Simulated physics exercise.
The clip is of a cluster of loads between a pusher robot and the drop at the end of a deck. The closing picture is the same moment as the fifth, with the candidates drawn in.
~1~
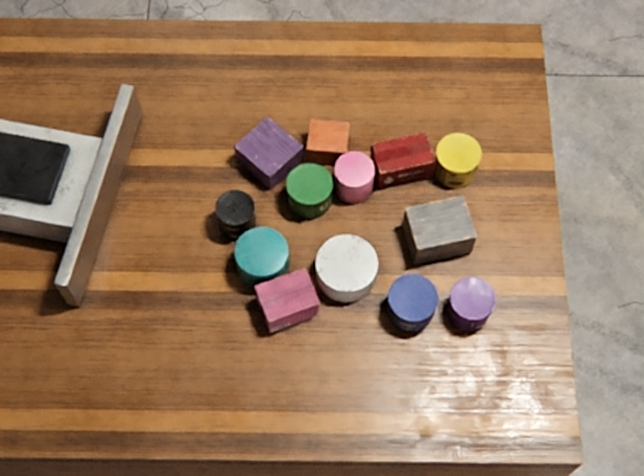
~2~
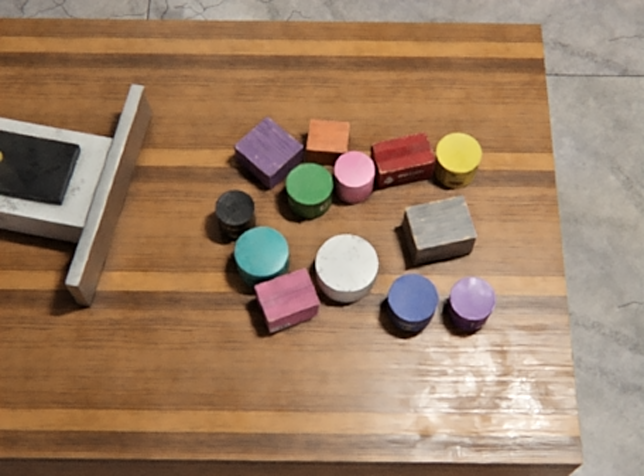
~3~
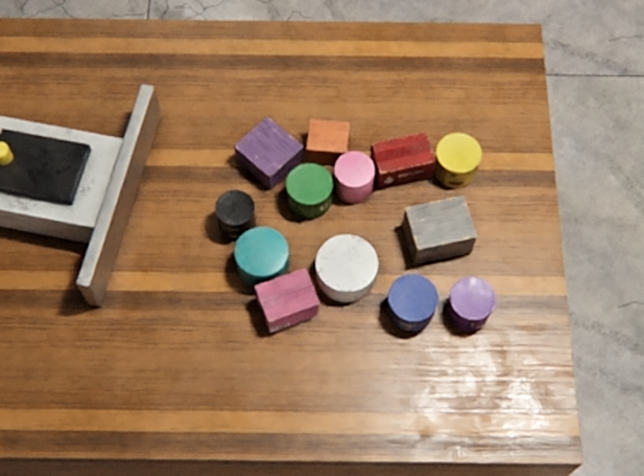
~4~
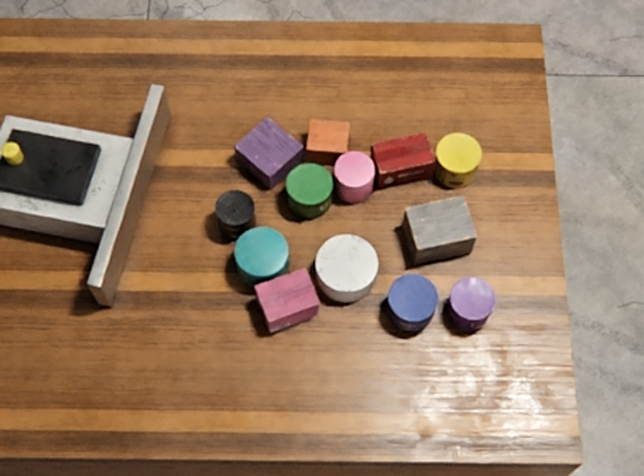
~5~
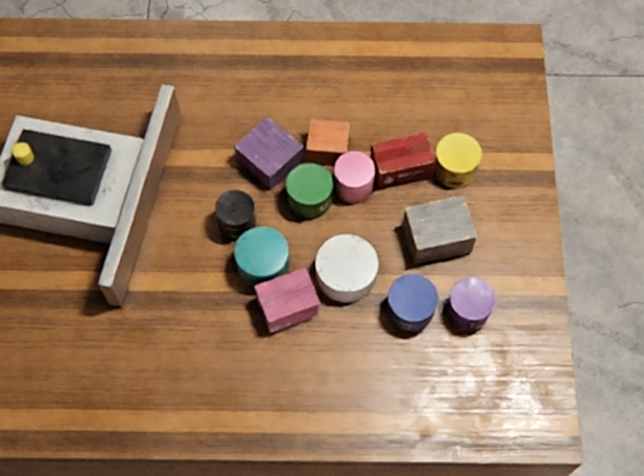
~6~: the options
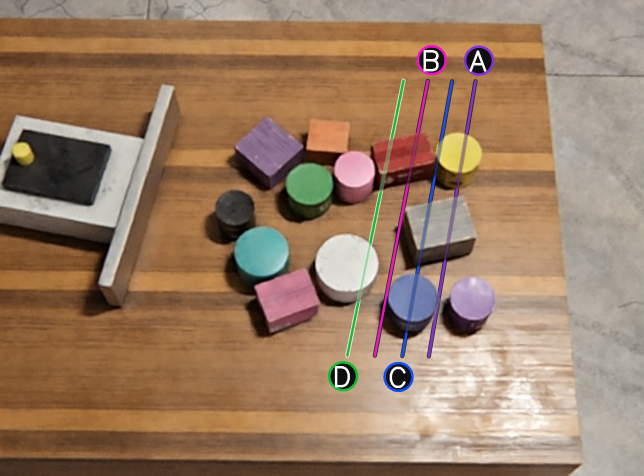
A pusher robot with a wide flat blade edging slowly right across a wooden deck towards a cluster of motionless coloured crates and canisters.
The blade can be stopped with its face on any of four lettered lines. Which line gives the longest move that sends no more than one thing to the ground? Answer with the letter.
As far as mark A.
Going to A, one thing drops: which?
It is the yellow pail.
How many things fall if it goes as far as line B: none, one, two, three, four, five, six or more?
The count is none.
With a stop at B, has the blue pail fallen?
No.
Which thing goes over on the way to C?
It is the yellow pail.
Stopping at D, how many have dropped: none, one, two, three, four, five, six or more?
The count is none.
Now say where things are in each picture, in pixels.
In the first frame, orange crate (328, 143); blue pail (412, 303); white canister (347, 269).
In the second frame, robot (33, 166); black pail (237, 215).
In the third frame, robot (43, 166); turquoise canister (262, 258).
In the fourth frame, robot (54, 167); purple crate (269, 154).
In the fifth frame, robot (65, 167); purple pail (471, 304); pink canister (354, 178); grey crate (438, 230).
On the marked copy, A at (454, 210); B at (403, 210); C at (429, 210); D at (377, 209).
Taking A. A third of the way, robot (178, 168); orange crate (347, 139); purple crate (307, 157).
Two thirds of the way, robot (291, 169); yellow pail (512, 150); purple pail (489, 310).
When it is over, robot (379, 170); yellow pail over the edge; purple pail (570, 344); one fallen.
As for the rest, B is within the limit but short; C is within the limit but short; D is within the limit but short.
